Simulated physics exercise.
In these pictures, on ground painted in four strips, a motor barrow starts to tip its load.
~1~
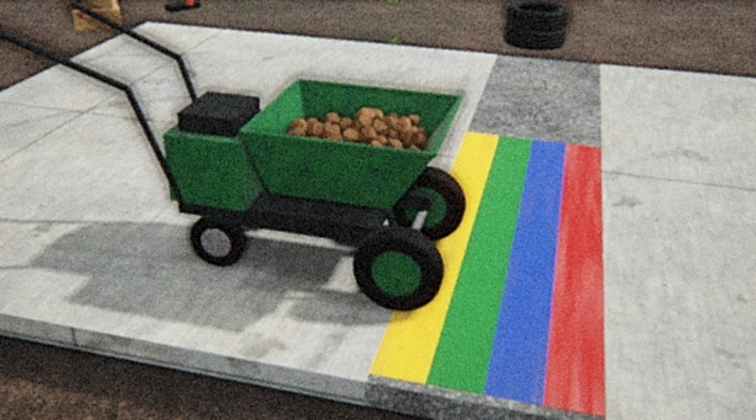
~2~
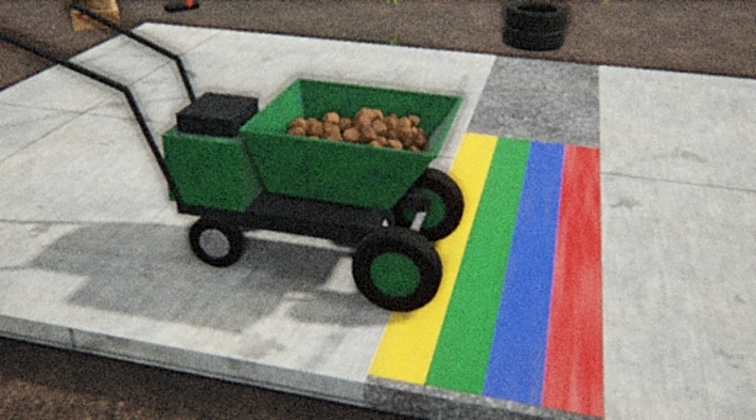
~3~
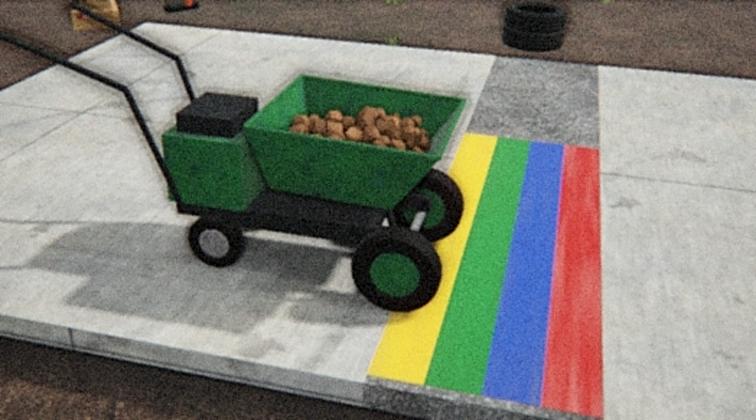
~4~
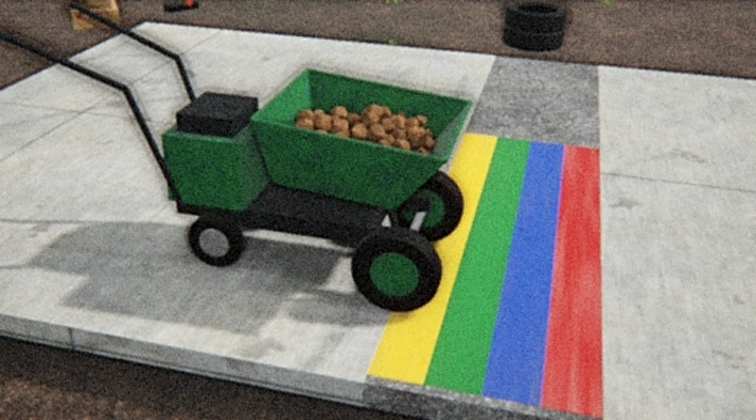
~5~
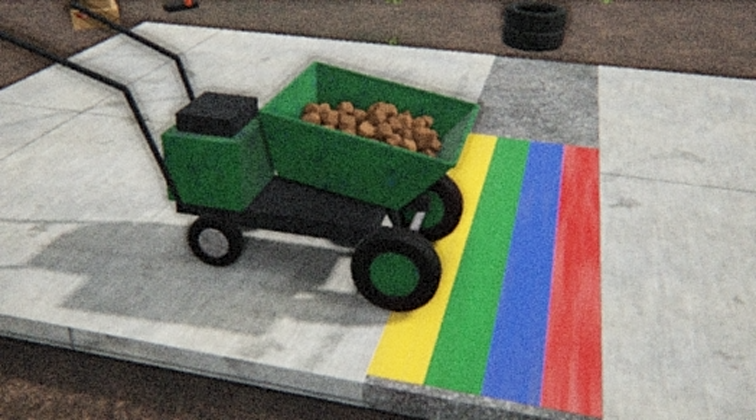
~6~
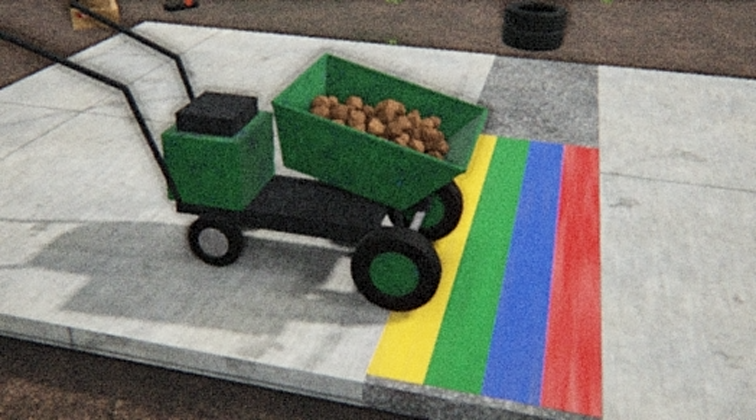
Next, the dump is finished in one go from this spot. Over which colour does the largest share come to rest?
The largest share rests over red.
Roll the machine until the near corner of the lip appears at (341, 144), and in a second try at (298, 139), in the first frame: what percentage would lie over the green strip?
I'd put it at around 40 percent the first time and 30 percent the second.
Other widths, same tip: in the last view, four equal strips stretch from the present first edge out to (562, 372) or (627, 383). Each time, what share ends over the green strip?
In order, 0 % and 0 %.
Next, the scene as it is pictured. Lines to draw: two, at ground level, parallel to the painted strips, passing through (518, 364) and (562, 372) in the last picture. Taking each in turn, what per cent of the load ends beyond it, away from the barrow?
About 90 percent, then about 50 percent.
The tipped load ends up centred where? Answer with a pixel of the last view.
I'd say the middle ends up at about (577, 289).
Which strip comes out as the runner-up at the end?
It's that blue strip next.
Soon, skip tipped steeply; all in the skip.
A while on, skip tipped right over; nearly all in the skip; a stray few over the blue strip; a stray few over the red strip; a stray few falling.
Towards the end, skip tipped right over; about a quarter in the skip; a small part over the blue strip; about a third over the red strip; about a quarter off the paint.
Finally, skip tipped right over; a small part in the skip; none over the yellow strip; none over the green strip; about a quarter over the blue strip; about half over the red strip; about a quarter off the paint.
